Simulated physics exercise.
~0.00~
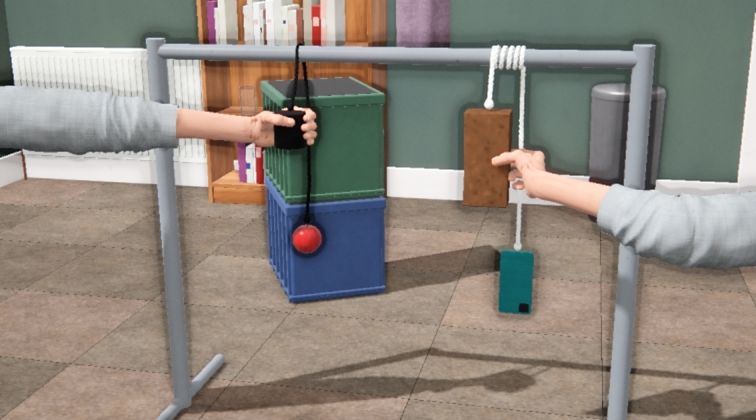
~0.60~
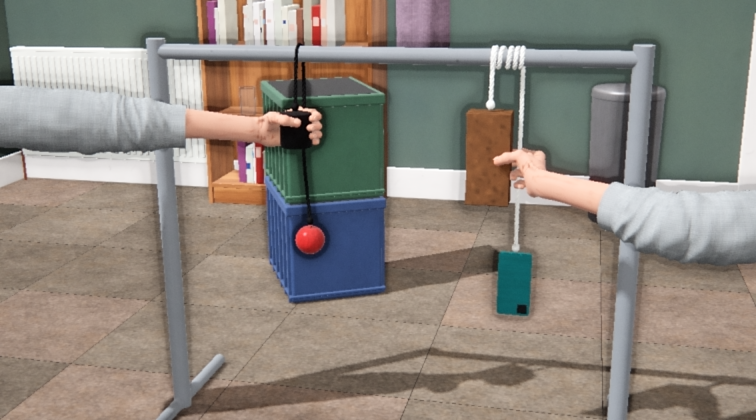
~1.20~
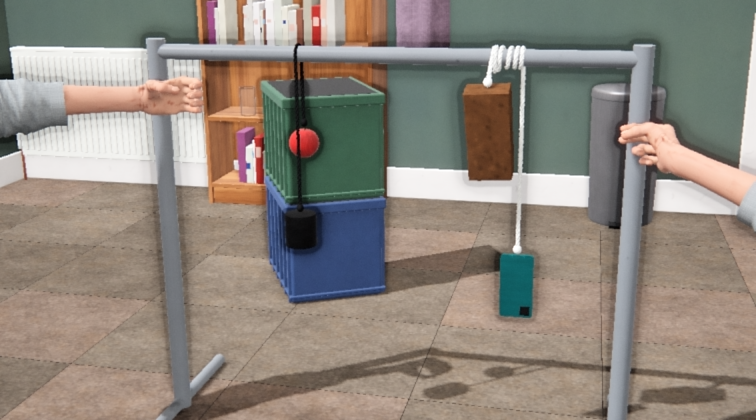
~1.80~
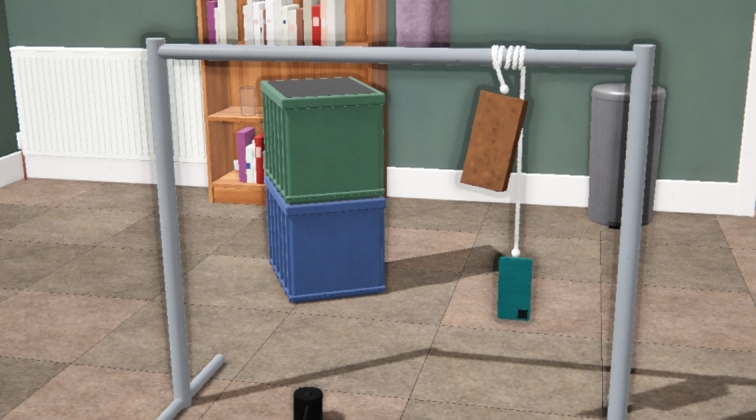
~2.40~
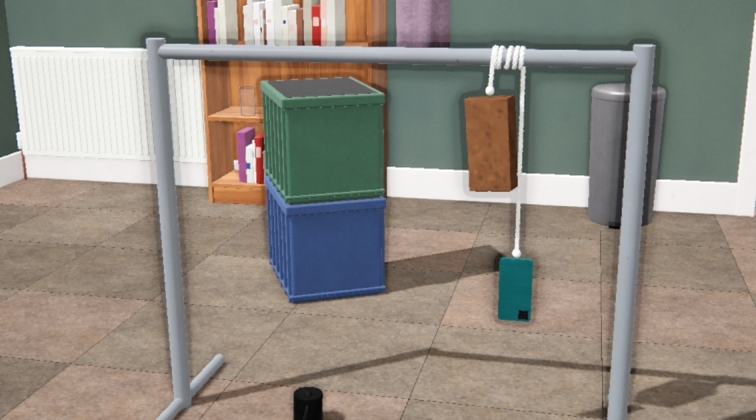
The clip opens on a gray rail with a black cord draped over it, linking a black cylinder and a red ball, while a white rope coiled around the rail holds a brown brick and a teal block. A hand from the left grips the cylinder, and another from the right reaches in by the white rope. Both hands let go and draw back, and the cylinder drops as the red ball rises toward the rail. The black cord slips off the rail, and the cylinder lands on the floor. The brick tilts slightly but stays hanging, with the teal block still suspended below.
